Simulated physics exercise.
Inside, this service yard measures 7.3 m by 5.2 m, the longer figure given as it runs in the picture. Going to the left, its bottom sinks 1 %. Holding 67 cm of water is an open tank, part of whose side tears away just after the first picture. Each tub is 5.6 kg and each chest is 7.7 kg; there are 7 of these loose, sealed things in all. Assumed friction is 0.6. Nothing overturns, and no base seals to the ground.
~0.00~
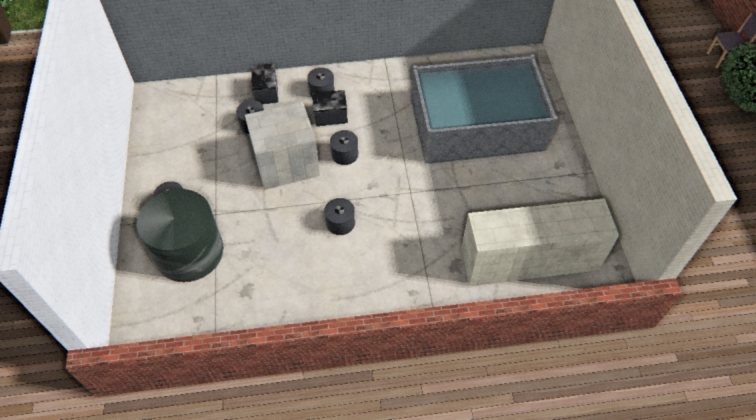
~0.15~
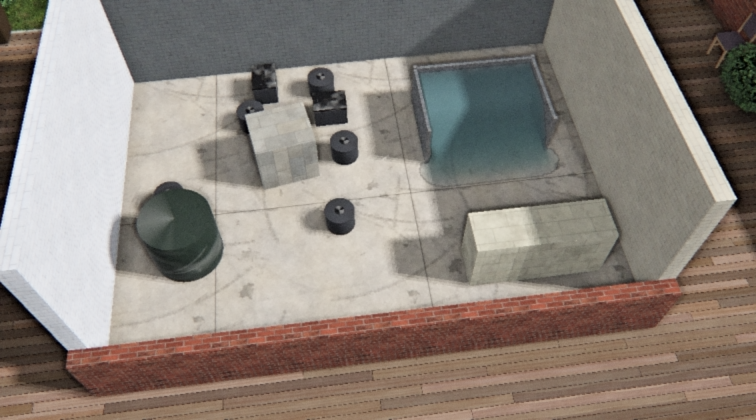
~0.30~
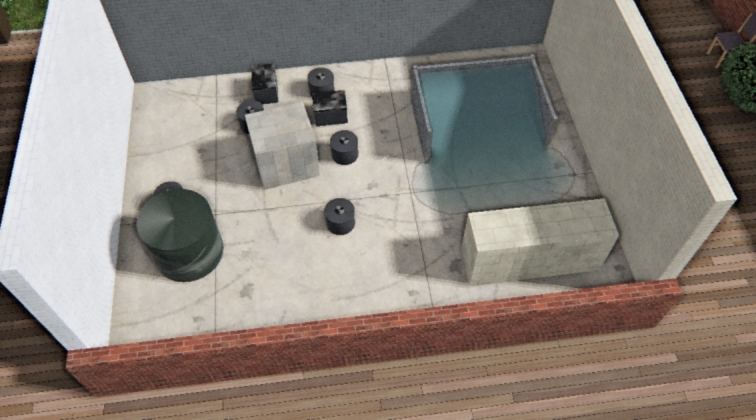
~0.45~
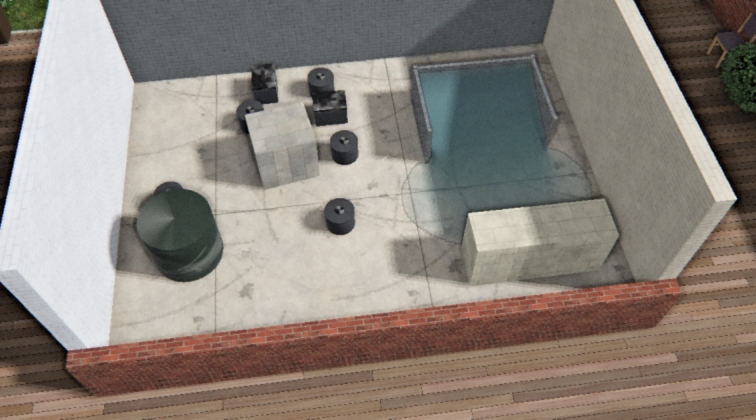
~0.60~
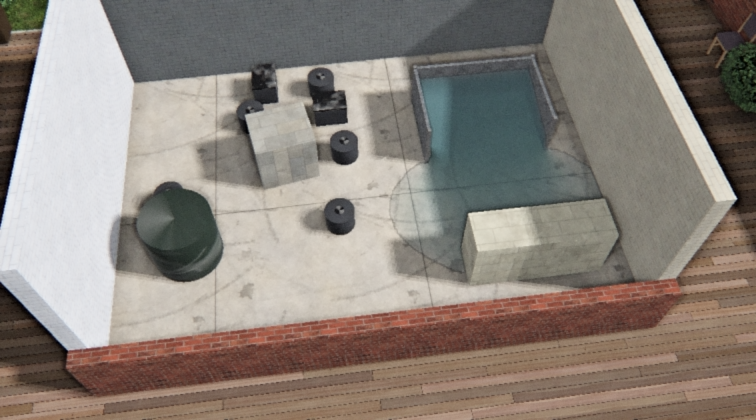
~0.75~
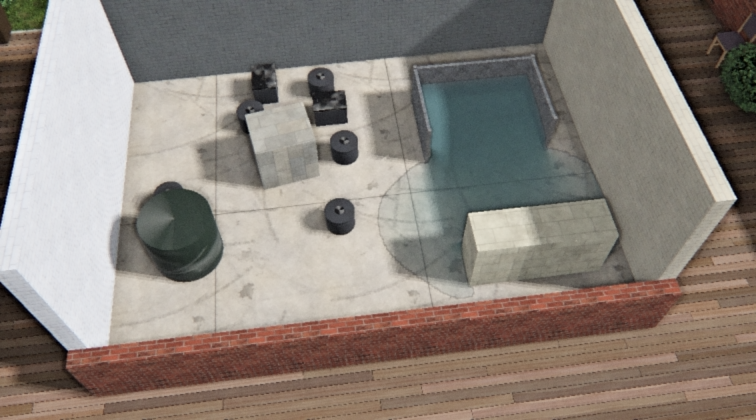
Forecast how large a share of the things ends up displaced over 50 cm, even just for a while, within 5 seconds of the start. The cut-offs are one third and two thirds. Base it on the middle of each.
I expect the share moved that far will be below a third.
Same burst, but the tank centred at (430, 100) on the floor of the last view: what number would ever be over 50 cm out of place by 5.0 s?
Result: 1 of them.
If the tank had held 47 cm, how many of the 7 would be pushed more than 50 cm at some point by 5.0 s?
You'd get 1 in that case.
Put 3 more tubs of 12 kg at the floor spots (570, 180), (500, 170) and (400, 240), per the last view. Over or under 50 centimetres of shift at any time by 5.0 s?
Order as listed: Beyond half a metre / beyond half a metre / beyond half a metre.
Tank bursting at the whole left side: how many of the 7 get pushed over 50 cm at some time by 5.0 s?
6.
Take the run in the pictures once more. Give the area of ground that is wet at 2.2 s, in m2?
Flooded: Near 15 m2.
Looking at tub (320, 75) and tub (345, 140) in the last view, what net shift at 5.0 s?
In turn: 0 cm, 0 cm.
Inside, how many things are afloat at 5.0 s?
Count: 1.
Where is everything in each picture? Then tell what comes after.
In the first picture, a tub at (340, 210) rests on the ground; a tub at (344, 141) rests on the ground; water covers 2.5 m2; 0 of 7 have shifted.
In the second picture, a tub at (340, 210) rests on the ground; a tub at (344, 141) rests on the ground; 3.5 m2 under water; 0 of 7 have shifted.
In the third picture, a tub at (340, 210) rests on the ground; a tub at (344, 141), on the bottom; 4.8 m2 under water; 0 of 7 have shifted.
In the fourth picture, a tub at (340, 210), on the bottom; a tub at (344, 141) rests on the ground; water covers 6.5 m2; 0 of 7 have shifted.
In the fifth picture, a tub at (340, 210), on the bottom; a tub at (344, 141) rests on the ground; 7.7 m2 under water; 0 of 7 have shifted.
In the sixth picture, a tub at (340, 210) rests on the ground; a tub at (344, 141), on the bottom; water covers 8.6 m2; 0 of 7 have shifted.
After 1.1 s 0 of 7 are over 50 cm from their spots; 0 afloat.
After 2.2 s 0 of 7 are over 50 cm from their spots; 0 afloat.
After 3.5 s 1 of 7 are over 50 cm from their spots; 0 afloat.
After 5.0 s 2 of 7 are over 50 cm from their spots, and 2 have been at some point; 1 afloat.
